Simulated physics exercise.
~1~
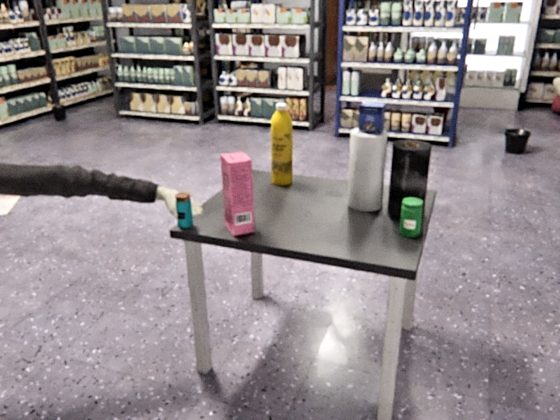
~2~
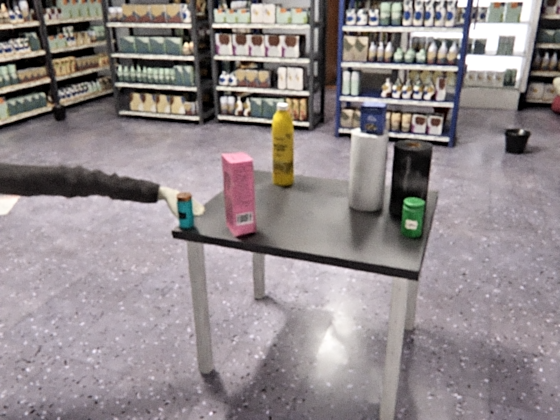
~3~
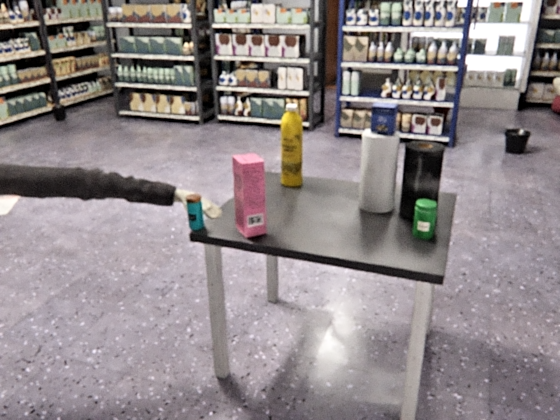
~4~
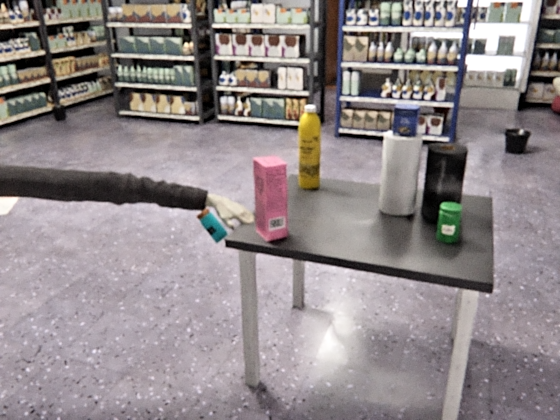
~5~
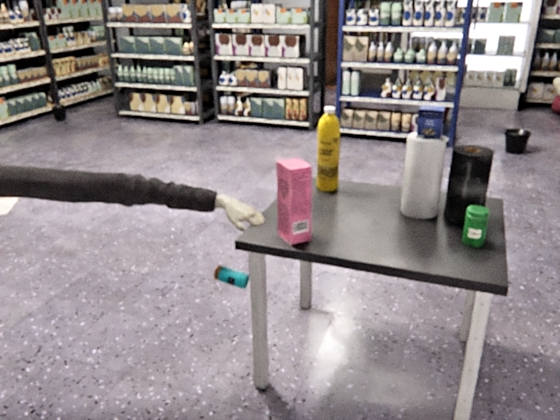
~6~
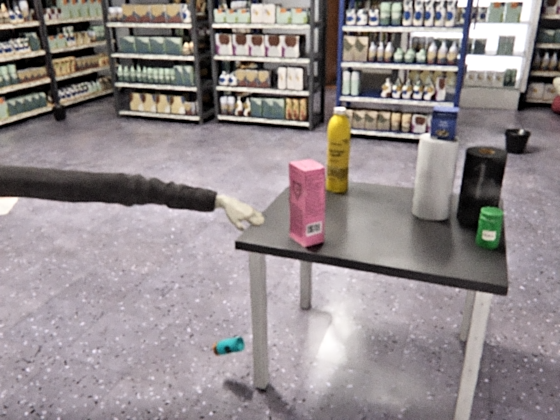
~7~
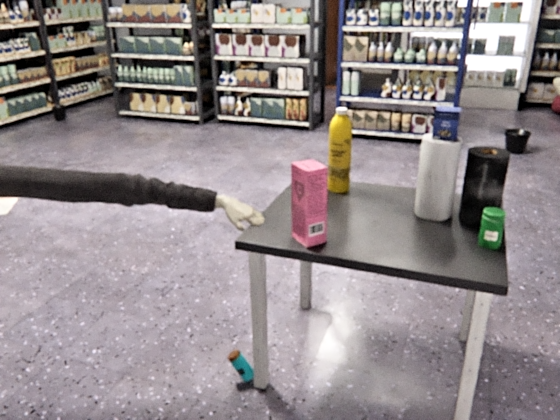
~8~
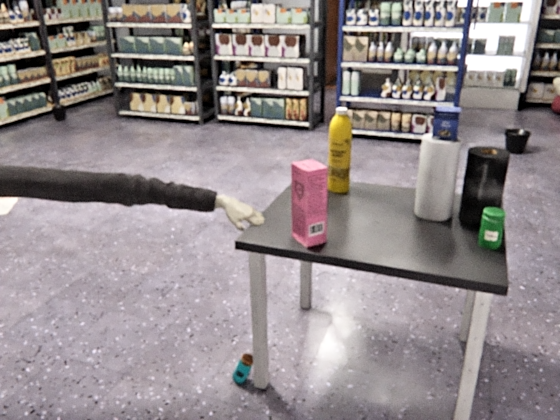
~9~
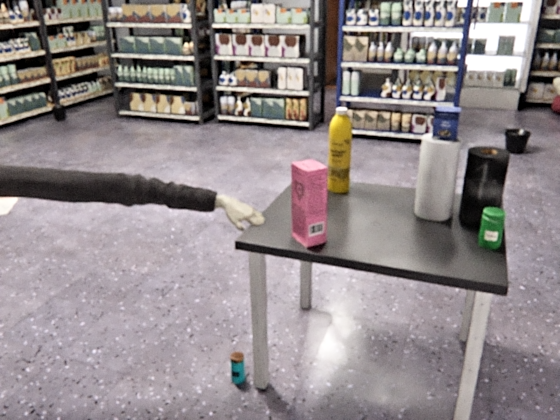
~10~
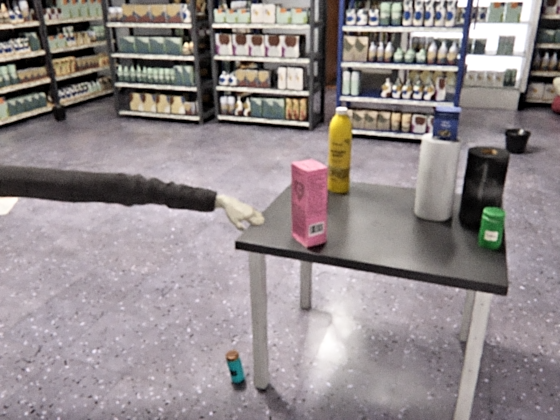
In the video, an arm reaches from the left and pushes a small table holding several containers to the right; a turquoise container at the near left corner tips off and falls to the floor, ending near the table leg, while the other items remain standing on the tabletop.
